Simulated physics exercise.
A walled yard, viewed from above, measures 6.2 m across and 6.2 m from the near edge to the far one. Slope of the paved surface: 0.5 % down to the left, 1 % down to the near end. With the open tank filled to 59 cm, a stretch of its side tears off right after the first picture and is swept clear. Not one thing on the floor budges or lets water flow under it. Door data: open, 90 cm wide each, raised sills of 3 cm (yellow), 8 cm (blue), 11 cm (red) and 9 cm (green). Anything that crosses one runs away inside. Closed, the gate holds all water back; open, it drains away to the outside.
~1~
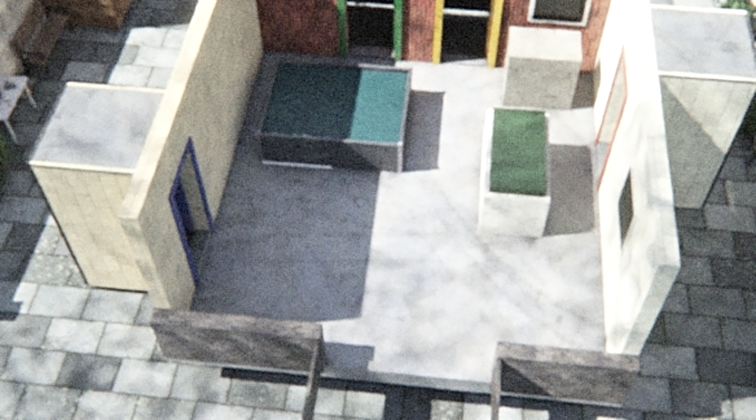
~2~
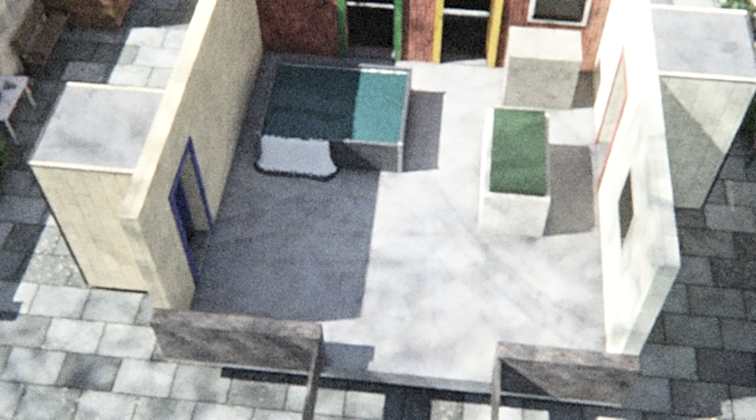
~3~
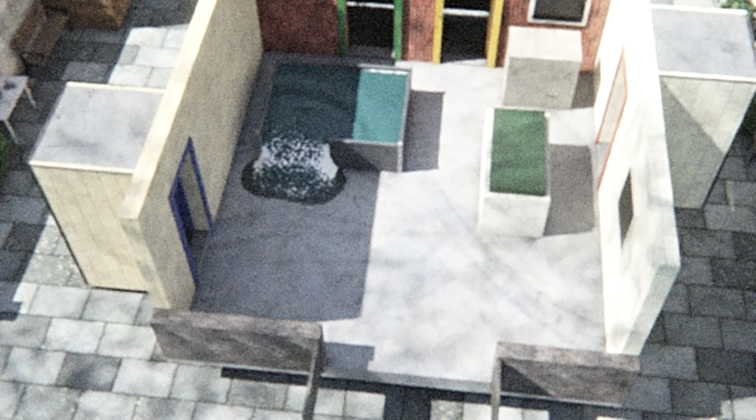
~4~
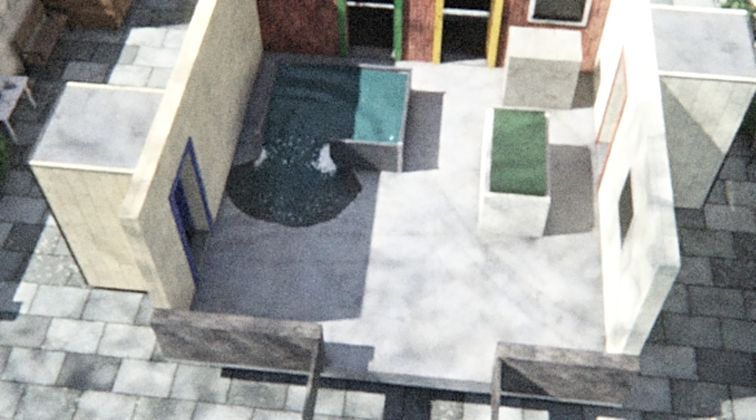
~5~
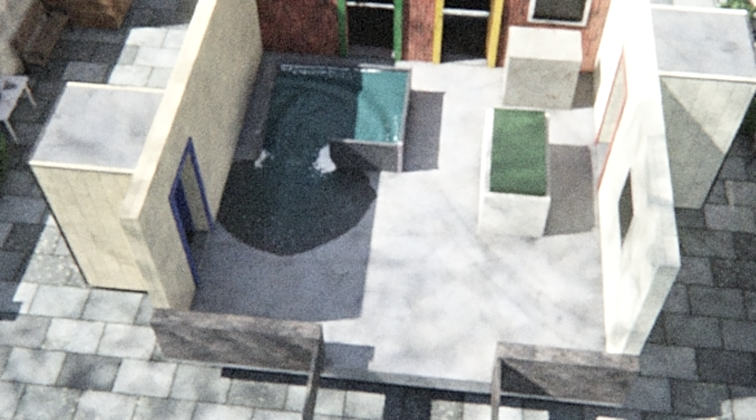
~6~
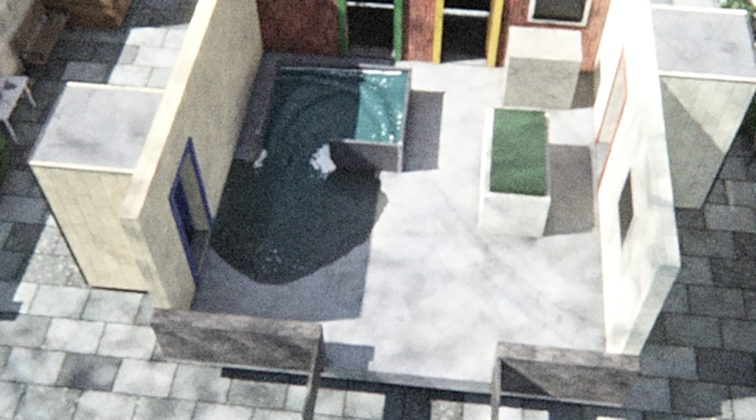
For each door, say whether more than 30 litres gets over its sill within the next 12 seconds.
Yellow door: No; blue door: Yes; red door: No; green door: No.
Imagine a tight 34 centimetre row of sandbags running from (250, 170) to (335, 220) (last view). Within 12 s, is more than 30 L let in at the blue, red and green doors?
Checking the limit, blue is fine, red is fine, green is fine.
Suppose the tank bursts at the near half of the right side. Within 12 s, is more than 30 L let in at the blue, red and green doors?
At blue the amount is beneath the mark, at red it is beneath the mark, and at green it is beneath the mark.
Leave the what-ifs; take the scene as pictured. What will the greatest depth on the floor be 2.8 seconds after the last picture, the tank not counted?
It gets to some 28 cm.
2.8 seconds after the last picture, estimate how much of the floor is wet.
About 40 per cent.
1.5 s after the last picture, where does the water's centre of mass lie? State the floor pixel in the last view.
Around (303, 187).
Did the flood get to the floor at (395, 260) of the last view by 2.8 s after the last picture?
Looks like it's submerged.
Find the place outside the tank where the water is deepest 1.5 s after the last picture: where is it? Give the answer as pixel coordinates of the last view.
Near (182, 337).
Then, 0.7 s after the last picture water covers 30 % of the floor and is deepest (40 cm) near (182, 337); yellow door not reached, blue door 16 cm at the sill, 0 L in, red door not reached, green door not reached.
Then, 1.5 s after the last picture water covers 30 % of the floor and is deepest (46 cm) near (182, 337); yellow door not reached, blue door 15 cm at the sill, 20 L in, red door not reached, green door not reached.
Then, 2.8 s after the last picture water covers 40 % of the floor and is deepest (28 cm) near (182, 337); yellow door not reached, blue door 16 cm at the sill, 41 L in, red door not reached, green door not reached.
Then, 6.3 s after the last picture water covers 70 % of the floor and is deepest (15 cm) near (182, 337); yellow door not reached, blue door 13 cm at the sill, 115 L in, red door 2 cm at the sill, 0 L in, green door not reached.
Then, 11.3 s after the last picture water covers 90 % of the floor and is deepest (10 cm) near (182, 337); yellow door 1 cm at the sill, 0 L in, blue door 7 cm at the sill, 133 L in, red door 5 cm at the sill, 0 L in, green door 1 cm at the sill, 0 L in.
